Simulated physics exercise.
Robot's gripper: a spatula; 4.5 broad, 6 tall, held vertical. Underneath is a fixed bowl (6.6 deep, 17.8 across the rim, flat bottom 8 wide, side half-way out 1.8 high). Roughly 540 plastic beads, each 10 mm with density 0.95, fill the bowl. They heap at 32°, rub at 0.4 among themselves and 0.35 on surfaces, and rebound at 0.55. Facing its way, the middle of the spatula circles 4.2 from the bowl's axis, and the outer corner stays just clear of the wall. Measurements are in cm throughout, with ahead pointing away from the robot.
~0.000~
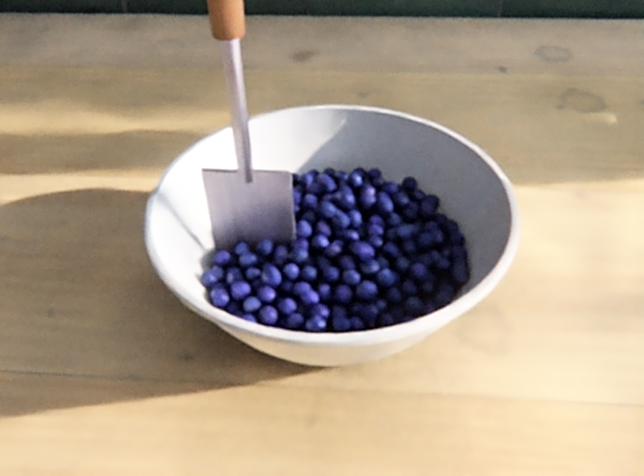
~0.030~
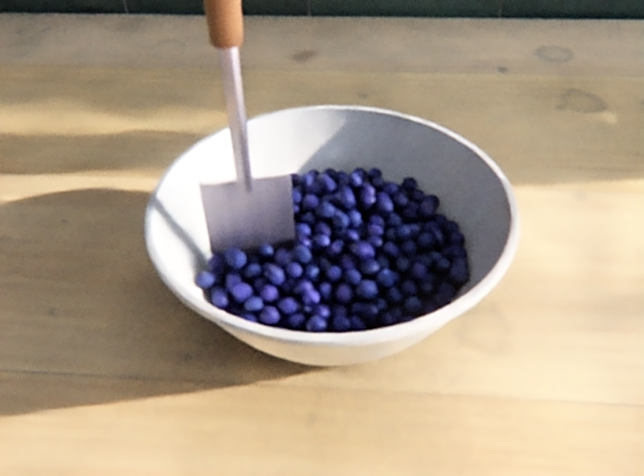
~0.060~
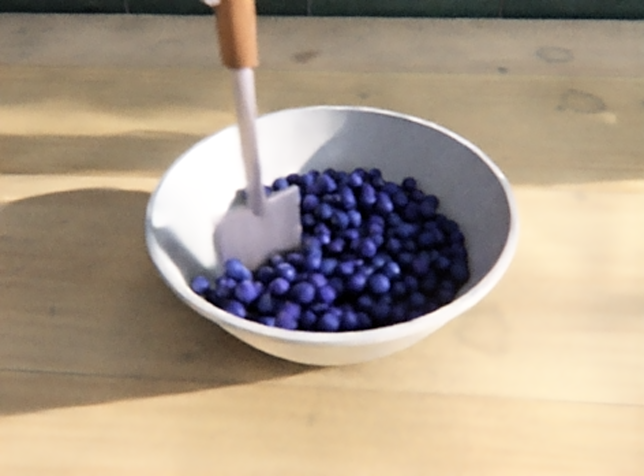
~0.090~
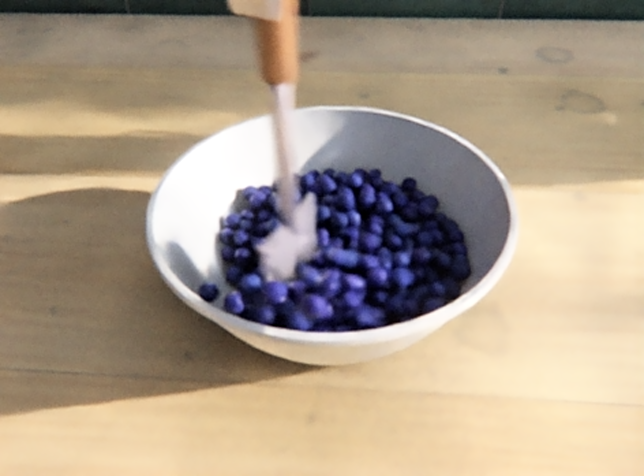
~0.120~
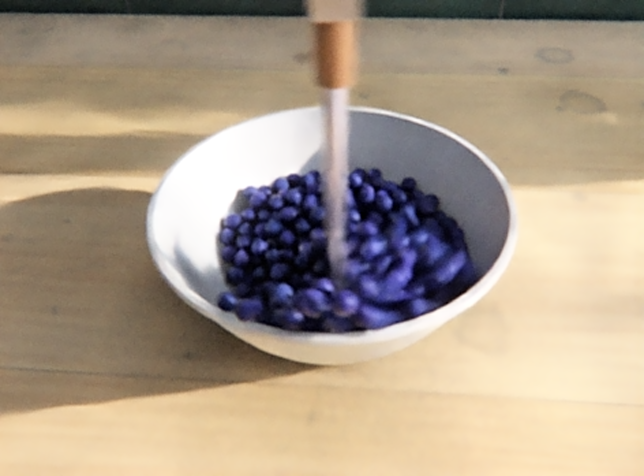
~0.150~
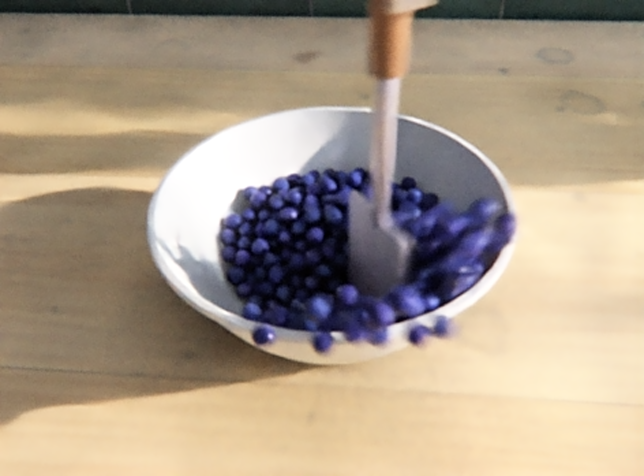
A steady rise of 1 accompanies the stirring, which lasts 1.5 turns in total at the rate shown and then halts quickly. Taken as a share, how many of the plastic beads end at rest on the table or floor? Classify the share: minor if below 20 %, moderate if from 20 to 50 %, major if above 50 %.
Moderate, from 20 to 50 %.
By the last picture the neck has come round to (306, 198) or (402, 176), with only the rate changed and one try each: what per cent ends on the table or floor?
So, roughly 15 percent the first time and 40 percent the second.
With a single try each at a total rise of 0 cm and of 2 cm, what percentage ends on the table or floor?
Trial one: Roughly 45 %; trial two: Roughly 25 %.
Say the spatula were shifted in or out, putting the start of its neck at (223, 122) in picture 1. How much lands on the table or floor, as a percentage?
Roughly 15 per cent.
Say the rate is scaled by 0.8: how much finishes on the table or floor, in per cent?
Close to 25 in a hundred.
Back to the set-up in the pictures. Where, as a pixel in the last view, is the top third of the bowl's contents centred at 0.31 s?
I'd point to somewhere close to (293, 164).
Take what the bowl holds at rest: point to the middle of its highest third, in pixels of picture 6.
Roughly at pixel (372, 246).
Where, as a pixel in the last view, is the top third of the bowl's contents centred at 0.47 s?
Centre estimate: (322, 300).
By 0.31 s, 284° round, highest piece 11 above the table; 429 in the bowl, 23 on the table or floor, 83 in flight or on the tool.
By 0.47 s, 82° round, highest piece 10 above the table; 376 in the bowl, 124 on the table or floor, 35 in flight or on the tool.
By 0.76 s, 180° round, highest piece 6 above the table; 358 in the bowl, 176 on the table or floor, 1 in flight or on the tool.
By 1.46 s, 180° round, highest piece 5 above the table; 358 in the bowl, 177 on the table or floor.
Final count, 358 in the bowl, 177 on the table or floor. That is 33 % on the table or floor.
